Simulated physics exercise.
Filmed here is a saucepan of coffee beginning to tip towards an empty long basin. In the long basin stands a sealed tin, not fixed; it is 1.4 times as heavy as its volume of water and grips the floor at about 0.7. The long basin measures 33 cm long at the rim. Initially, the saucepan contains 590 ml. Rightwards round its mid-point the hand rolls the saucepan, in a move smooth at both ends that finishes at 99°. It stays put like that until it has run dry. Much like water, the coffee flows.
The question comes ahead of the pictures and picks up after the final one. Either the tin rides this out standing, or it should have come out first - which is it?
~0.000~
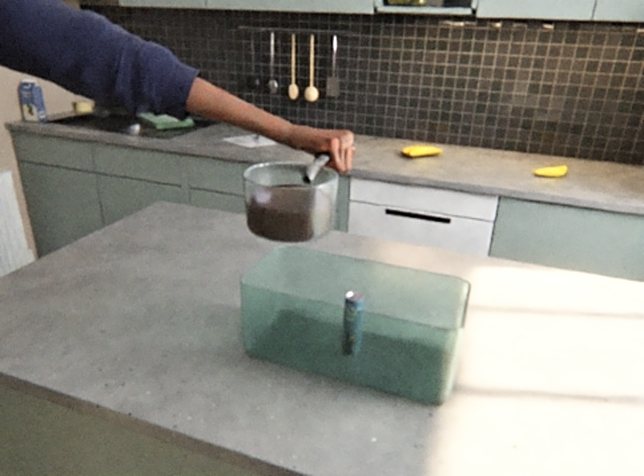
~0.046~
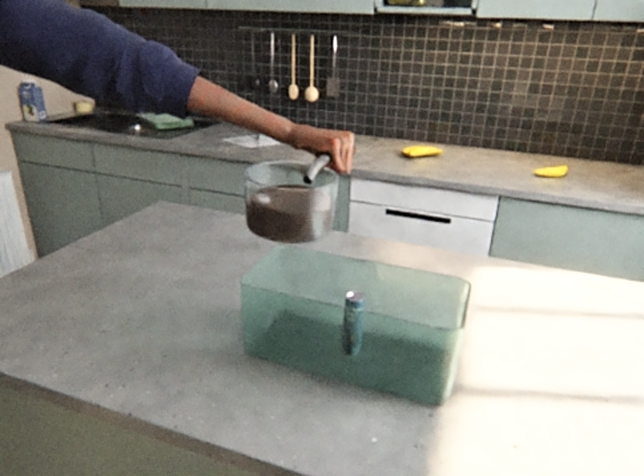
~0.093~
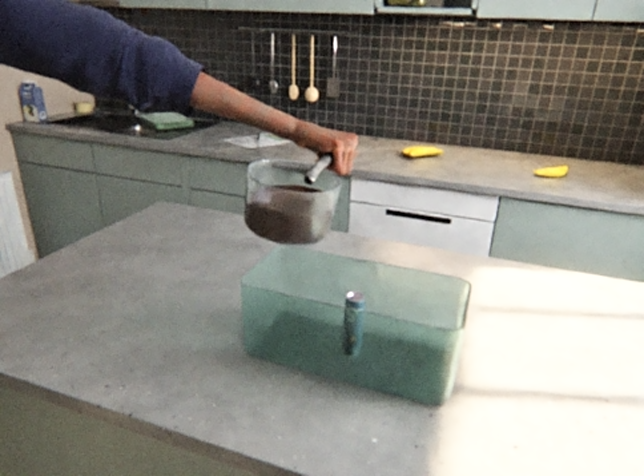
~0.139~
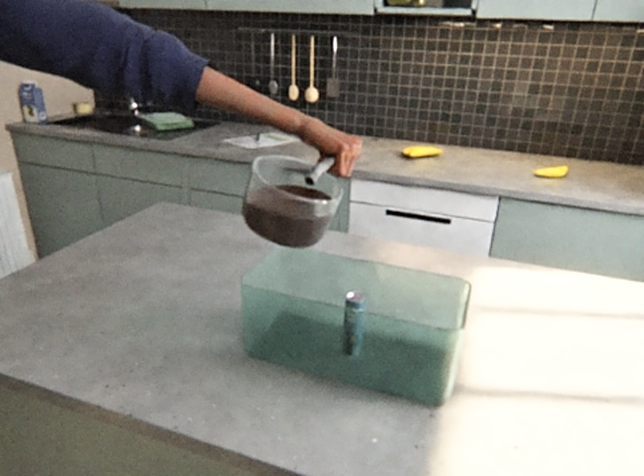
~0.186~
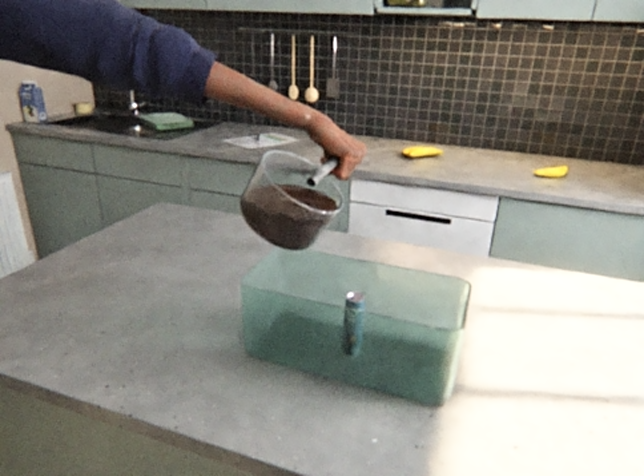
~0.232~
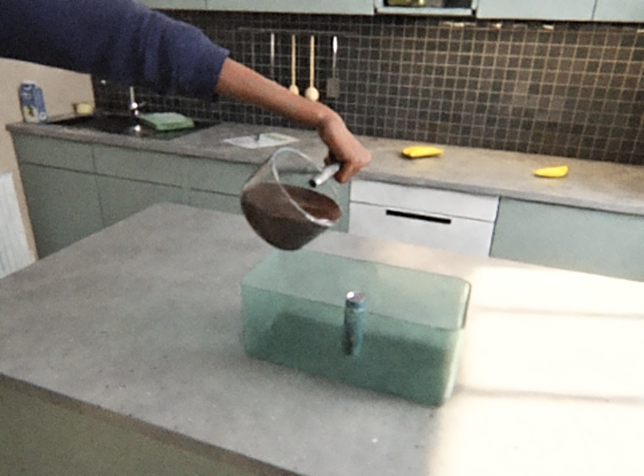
It should have come out.
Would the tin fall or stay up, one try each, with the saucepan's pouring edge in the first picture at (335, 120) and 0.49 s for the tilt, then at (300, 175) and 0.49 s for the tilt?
In the first try it remains standing; in the second it remains standing.
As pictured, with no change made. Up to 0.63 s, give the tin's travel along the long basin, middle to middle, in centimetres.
Around 0 centimetres.
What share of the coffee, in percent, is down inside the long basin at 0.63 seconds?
Around 80 parts in a hundred.
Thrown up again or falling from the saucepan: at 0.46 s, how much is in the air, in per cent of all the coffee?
34 %.
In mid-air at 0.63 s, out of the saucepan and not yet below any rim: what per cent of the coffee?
I'd say some 7 per cent is in the air.
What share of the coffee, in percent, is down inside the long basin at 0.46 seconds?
About 32 per cent.
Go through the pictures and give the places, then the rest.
In the first frame, it leans 0°; its right rim is at (334, 182); the coffee meets the walls at (253, 191) and (332, 203); the long basin's rim runs from (259, 263) to (468, 305); the tin's top is at (355, 299).
In the second frame, it leans 2°; its right rim is at (335, 184); the coffee meets the walls at (254, 191) and (333, 203).
In the third frame, it leans 9°; its right rim is at (337, 190); the coffee meets the walls at (254, 191) and (333, 204).
In the fourth frame, it leans 18°; its right rim is at (339, 199); the coffee meets the walls at (253, 191) and (334, 206).
In the fifth frame, it leans 31°; its right rim is at (339, 210); the coffee meets the walls at (251, 189) and (337, 209).
In the sixth frame, it leans 45°; its right rim is at (337, 222); the coffee meets the walls at (251, 184) and (338, 211); 1 per cent is over the edge.
After 0.46 s the tilt is 98° and 35 per cent is still to pour; the tin stands where it began.
After 0.63 s the tilt is 99° and 13 per cent is still to pour; the tin stands where it began.
After 0.80 s the tilt is 99° and 3 per cent is still to pour; the tin leans 12°.
After 0.99 s the tilt is 99° and 1 per cent is still to pour; the tin leans 48°.
In the end the tin lies on its side.
